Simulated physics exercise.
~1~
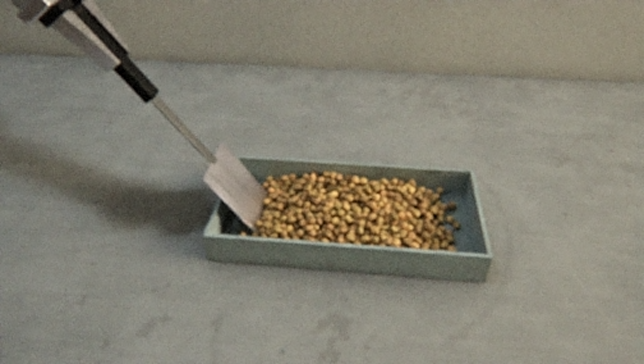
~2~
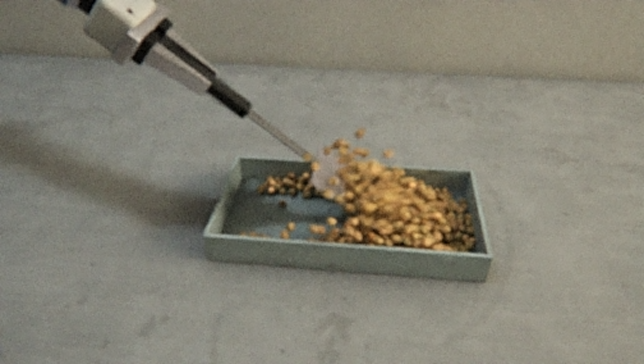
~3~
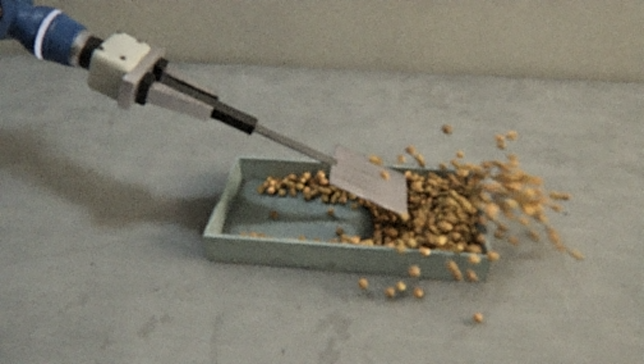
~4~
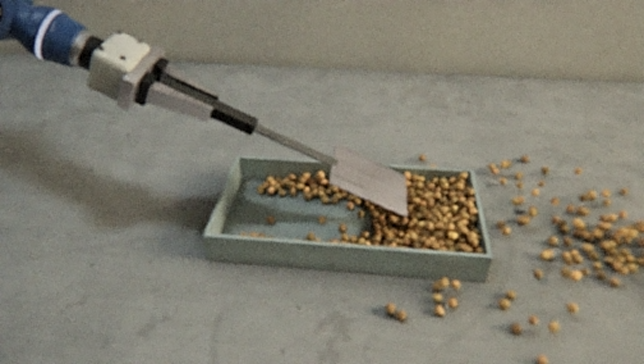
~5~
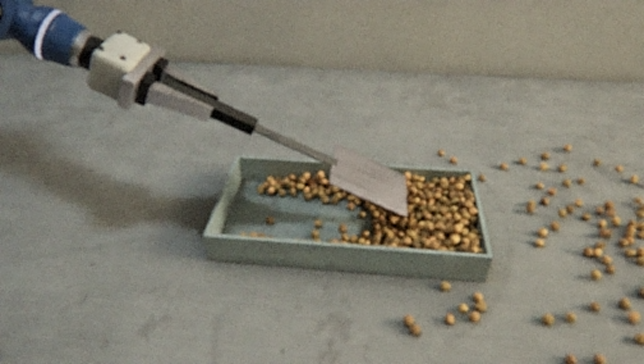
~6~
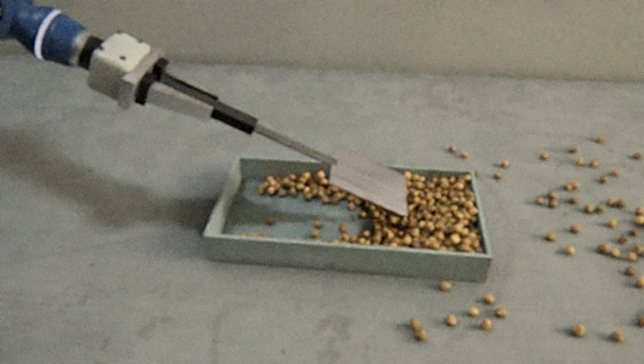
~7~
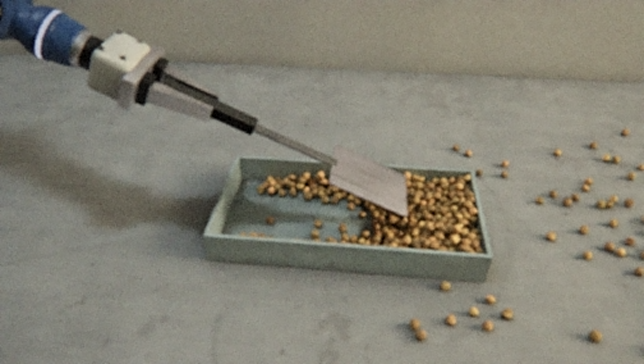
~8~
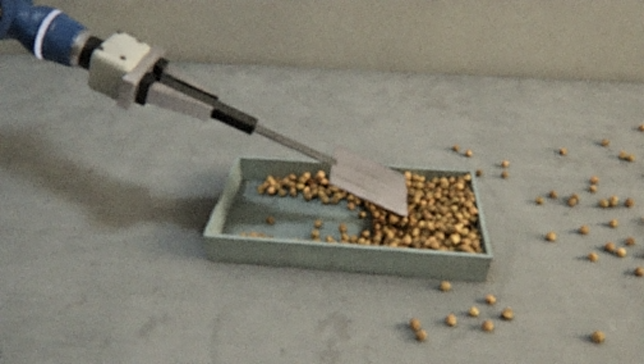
Dried chickpeas spilling over the right end of a grey-green tray as a robot-held spatula sweeps through, then scattering across the table.
